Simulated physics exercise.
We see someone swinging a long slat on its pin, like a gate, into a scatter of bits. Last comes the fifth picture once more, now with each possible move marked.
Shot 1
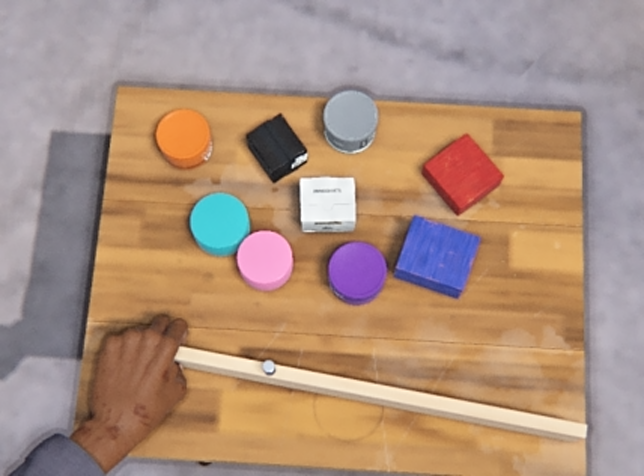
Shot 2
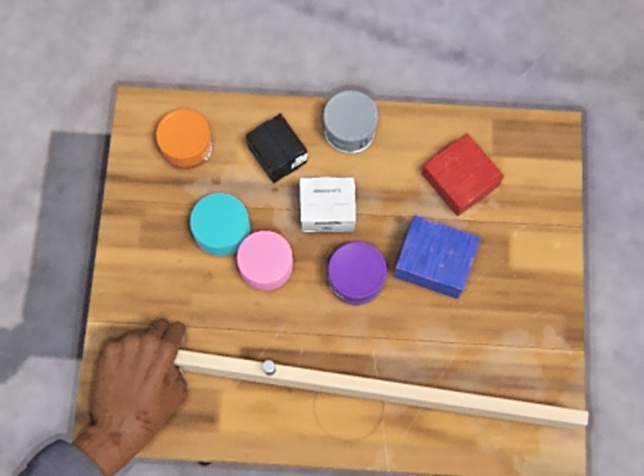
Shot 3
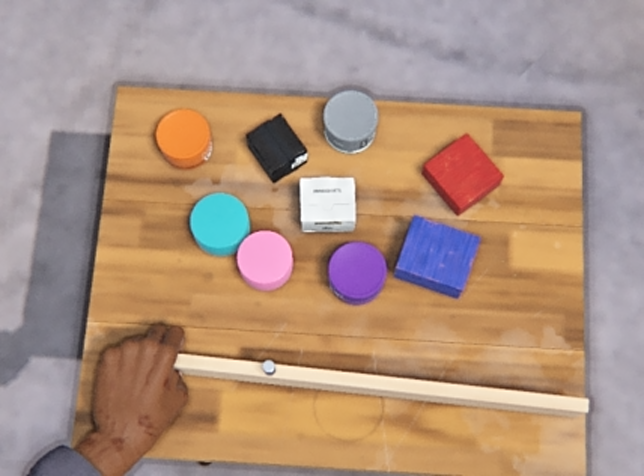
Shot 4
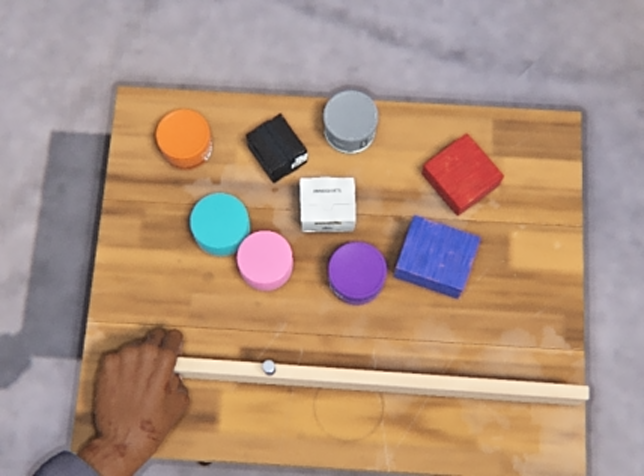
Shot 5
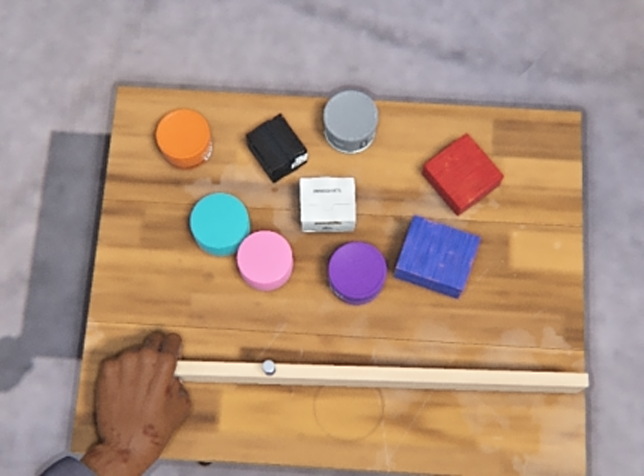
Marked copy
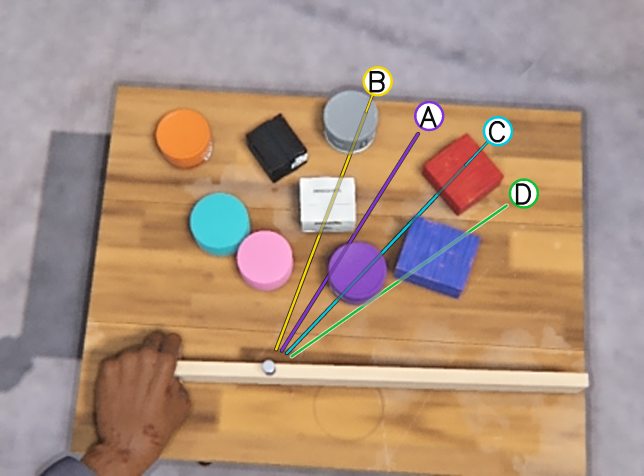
A hand at the lower left swung a long pale slat slowly on its pin, its right end moving a little upward toward the scattered colourful tubs and blocks, which all stayed still.
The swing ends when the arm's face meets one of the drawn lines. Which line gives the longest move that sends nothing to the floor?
Stop at A.
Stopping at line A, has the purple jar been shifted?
Yes.
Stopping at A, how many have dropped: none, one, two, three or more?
The count is none.
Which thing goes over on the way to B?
The grey tin goes over.
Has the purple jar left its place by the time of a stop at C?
Yes.
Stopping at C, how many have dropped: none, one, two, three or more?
The count is none.
On the marked copy, A at (352, 239); B at (322, 227); C at (379, 257); D at (402, 279).
Following A. Soon after the start, arm (423, 314); grey tin (351, 123); orange tub (185, 140).
Later, arm (389, 263); red block (453, 165); blue block (393, 199).
In the end, arm (355, 235); grey tin (339, 98); red block (388, 123); nothing has fallen.
As for the rest, B drops the grey tin; C is safe but short; D is safe but short.
